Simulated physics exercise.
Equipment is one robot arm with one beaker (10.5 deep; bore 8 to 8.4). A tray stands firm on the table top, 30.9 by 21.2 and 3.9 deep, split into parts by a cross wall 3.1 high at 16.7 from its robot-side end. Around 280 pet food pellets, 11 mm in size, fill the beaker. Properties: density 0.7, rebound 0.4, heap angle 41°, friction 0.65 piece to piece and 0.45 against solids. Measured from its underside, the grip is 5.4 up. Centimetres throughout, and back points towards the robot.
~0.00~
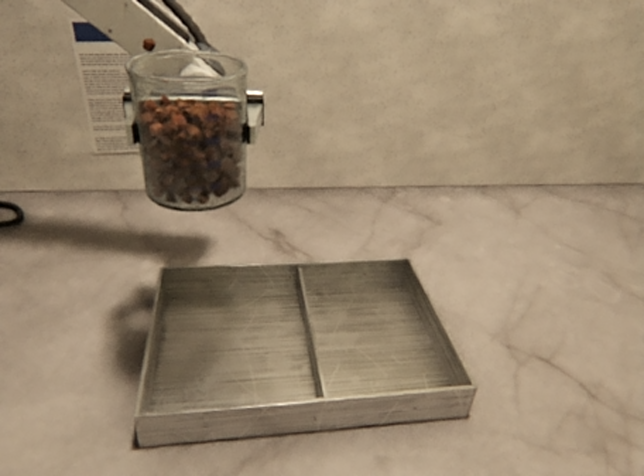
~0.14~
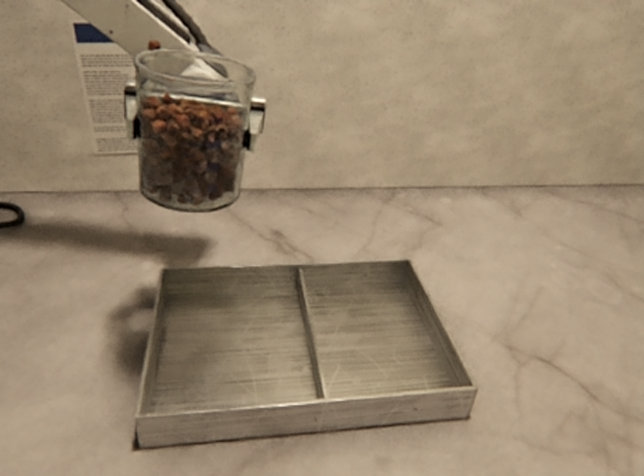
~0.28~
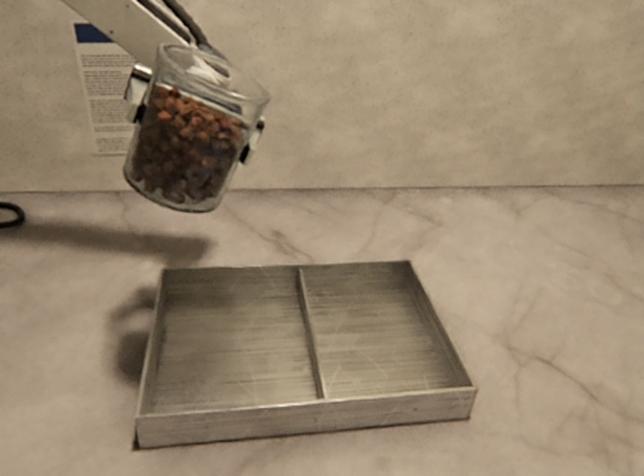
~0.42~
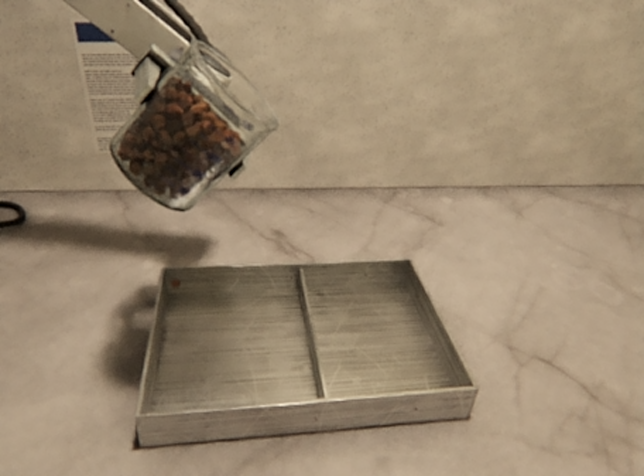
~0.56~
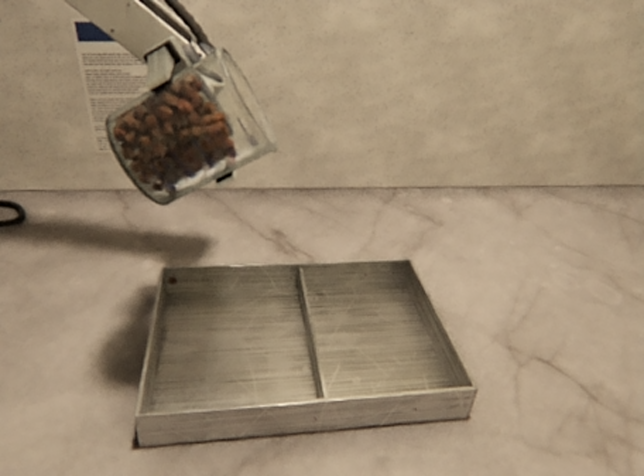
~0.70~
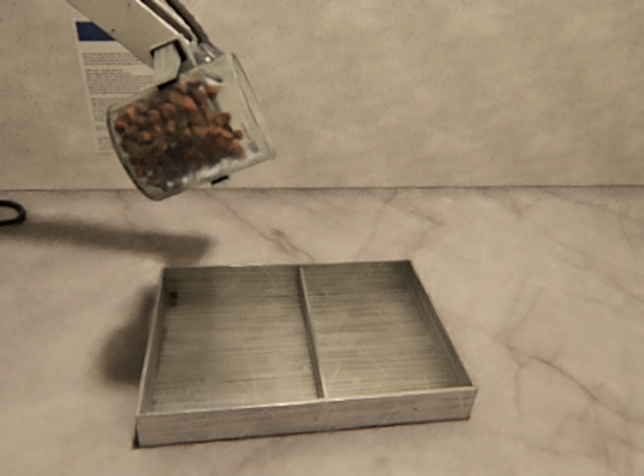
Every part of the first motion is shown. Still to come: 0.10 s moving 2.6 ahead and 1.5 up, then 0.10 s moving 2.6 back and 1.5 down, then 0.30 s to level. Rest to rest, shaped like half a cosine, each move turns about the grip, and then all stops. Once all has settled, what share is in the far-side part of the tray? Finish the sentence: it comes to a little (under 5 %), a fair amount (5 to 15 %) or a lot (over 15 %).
It comes to a fair amount.
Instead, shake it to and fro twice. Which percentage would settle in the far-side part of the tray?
About 15 %.
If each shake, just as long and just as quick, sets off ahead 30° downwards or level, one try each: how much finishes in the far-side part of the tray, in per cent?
First try some 5 %, second try some 5 %.
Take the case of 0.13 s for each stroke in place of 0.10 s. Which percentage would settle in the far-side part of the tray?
Roughly 5 in a hundred.
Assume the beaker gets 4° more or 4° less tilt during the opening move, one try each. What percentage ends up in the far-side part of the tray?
I'd say close to 10 and 5 per cent, in that order.
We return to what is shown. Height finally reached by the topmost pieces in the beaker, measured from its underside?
Around 8.5 cm above the underside.
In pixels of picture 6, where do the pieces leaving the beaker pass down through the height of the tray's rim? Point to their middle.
Their middle lies around (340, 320).
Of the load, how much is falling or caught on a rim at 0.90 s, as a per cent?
Around 3 per cent of the load.
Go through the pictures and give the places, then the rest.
The beaker middle at (193, 132), level; upper third of the load around (190, 119), from x 145 to 235, top at y 45; 277 in the beaker, in the first picture.
The beaker middle at (194, 133), tilted 6° forward; upper third of the load around (190, 120), from x 150 to 240, top at y 50; 276 in the beaker, 1 in flight or on a rim, in the second picture.
The beaker middle at (193, 133), tilted 23° forward; upper third of the load around (187, 121), from x 140 to 240, top at y 90; 276 in the beaker, 1 in flight or on a rim, in the third picture.
The beaker middle at (194, 132), tilted 43° forward; upper third of the load around (182, 117), from x 125 to 240, top at y 80; 276 in the beaker, 1 in the robot-side part, in the fourth picture.
The beaker middle at (193, 131), tilted 60° forward; upper third of the load around (180, 113), from x 120 to 235, top at y 80; 276 in the beaker, 1 in the robot-side part, in the fifth picture.
The beaker middle at (194, 131), tilted 66° forward; upper third of the load around (175, 112), from x 120 to 245, top at y 85; 276 in the beaker, 1 in the robot-side part, in the sixth picture.
After 0.90 s, tilted 66° forward, highest piece 29 above the table; 269 in the beaker, 1 in the robot-side part, 7 in flight or on a rim.
After 1.10 s, tilted 17° forward, highest piece 30 above the table; 244 in the beaker, 20 in the far-side part, 7 in the robot-side part, 6 in flight or on a rim.
After 1.40 s, level, highest piece 29 above the table; 244 in the beaker, 24 in the far-side part, 9 in the robot-side part.
After 2.45 s, level, highest piece 29 above the table; 244 in the beaker, 24 in the far-side part, 9 in the robot-side part.
In the end, 244 in the beaker, 24 in the far-side part, 9 in the robot-side part. That is 9 % in the far-side part of the tray.
